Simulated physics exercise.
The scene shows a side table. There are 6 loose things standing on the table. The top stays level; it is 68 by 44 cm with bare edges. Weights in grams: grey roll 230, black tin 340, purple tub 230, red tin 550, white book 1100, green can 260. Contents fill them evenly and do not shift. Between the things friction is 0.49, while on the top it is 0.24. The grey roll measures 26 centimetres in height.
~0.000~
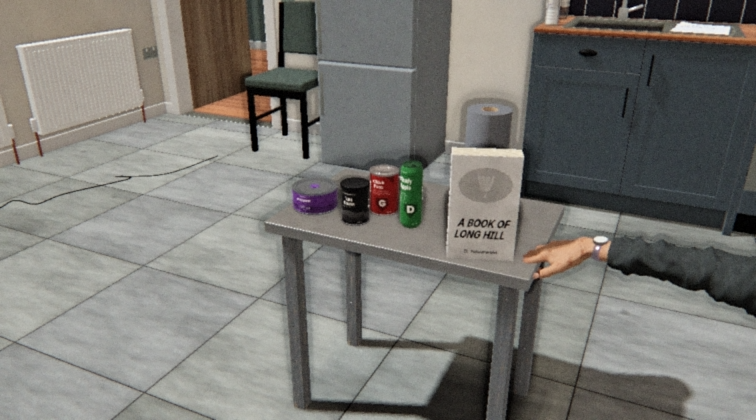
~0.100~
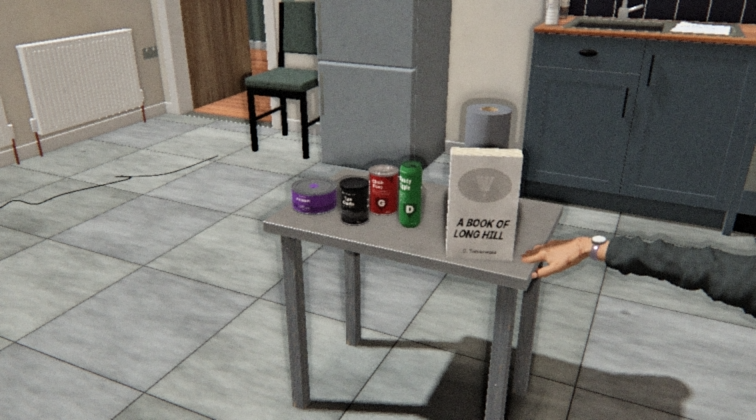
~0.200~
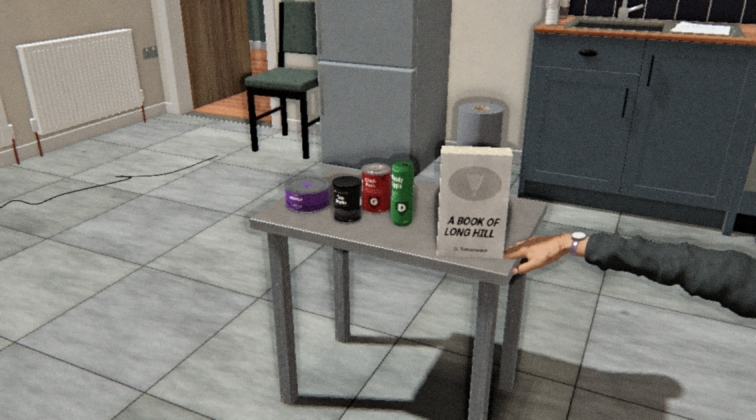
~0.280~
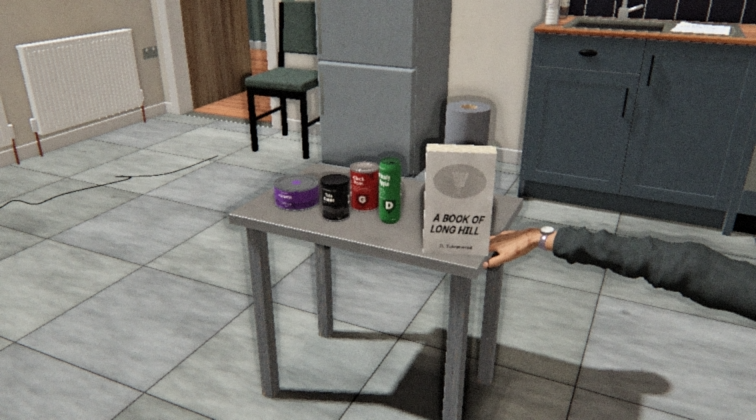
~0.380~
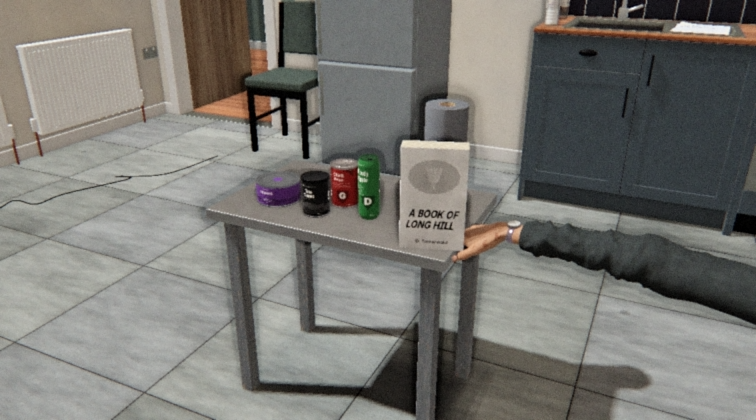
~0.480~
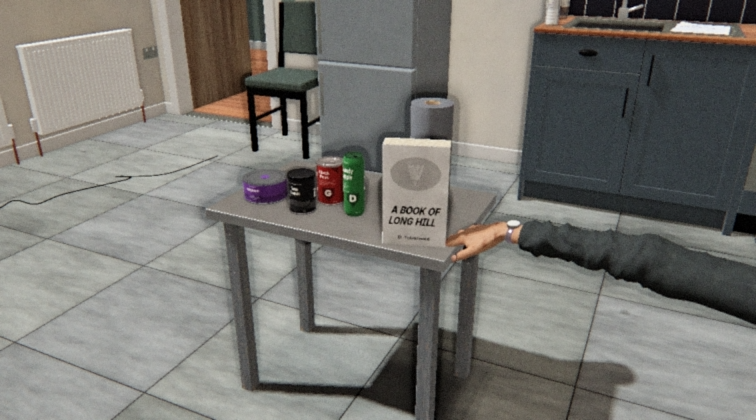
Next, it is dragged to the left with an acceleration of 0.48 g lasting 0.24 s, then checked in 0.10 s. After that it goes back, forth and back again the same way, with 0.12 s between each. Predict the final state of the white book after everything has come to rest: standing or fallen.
Vertical.
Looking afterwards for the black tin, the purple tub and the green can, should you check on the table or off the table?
Outcome: The black tin remains on its support; the purple tub departs its support; the green can remains on its support.
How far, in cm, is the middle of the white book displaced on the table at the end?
Start to finish, roughly 14 cm.
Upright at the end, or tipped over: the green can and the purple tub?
Well, the green can holds steady, and the purple tub tumbles down.
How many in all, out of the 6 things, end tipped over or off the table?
Count: 1.
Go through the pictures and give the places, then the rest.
White book (483, 205), in the first picture.
Purple tub (314, 196); red tin (384, 190), in the second picture.
Table 5 cm from its start; green can (403, 194) slid 2 cm, in the third picture.
Table 11 cm from its start; white book (458, 201) slid 6 cm; black tin (336, 198) slid 6 cm, in the fourth picture.
Table 19 cm from its start; black tin (316, 194) slid 7 cm; red tin (345, 183) slid 7 cm, in the fifth picture.
Table 19 cm from its start; white book (416, 193) slid 3 cm, in the sixth picture.
After 0.78 s, table 3 cm from its start; purple tub now off the table; white book slid 12 cm near (420, 194); red tin slid 12 cm.
After 1.18 s, table 10 cm from its start; white book slid 3 cm near (426, 195); red tin slid 3 cm; green can slid 2 cm.
After 1.68 s, table 4 cm from its start; white book slid 17 cm near (395, 190); grey roll slid 16 cm; green can slid 15 cm.
At rest (2.4 s), off the table and tipped over, purple tub; not toppled but over 5 cm from the start, grey roll, black tin, red tin, white book and green can. In the last view, white book near (423, 195).
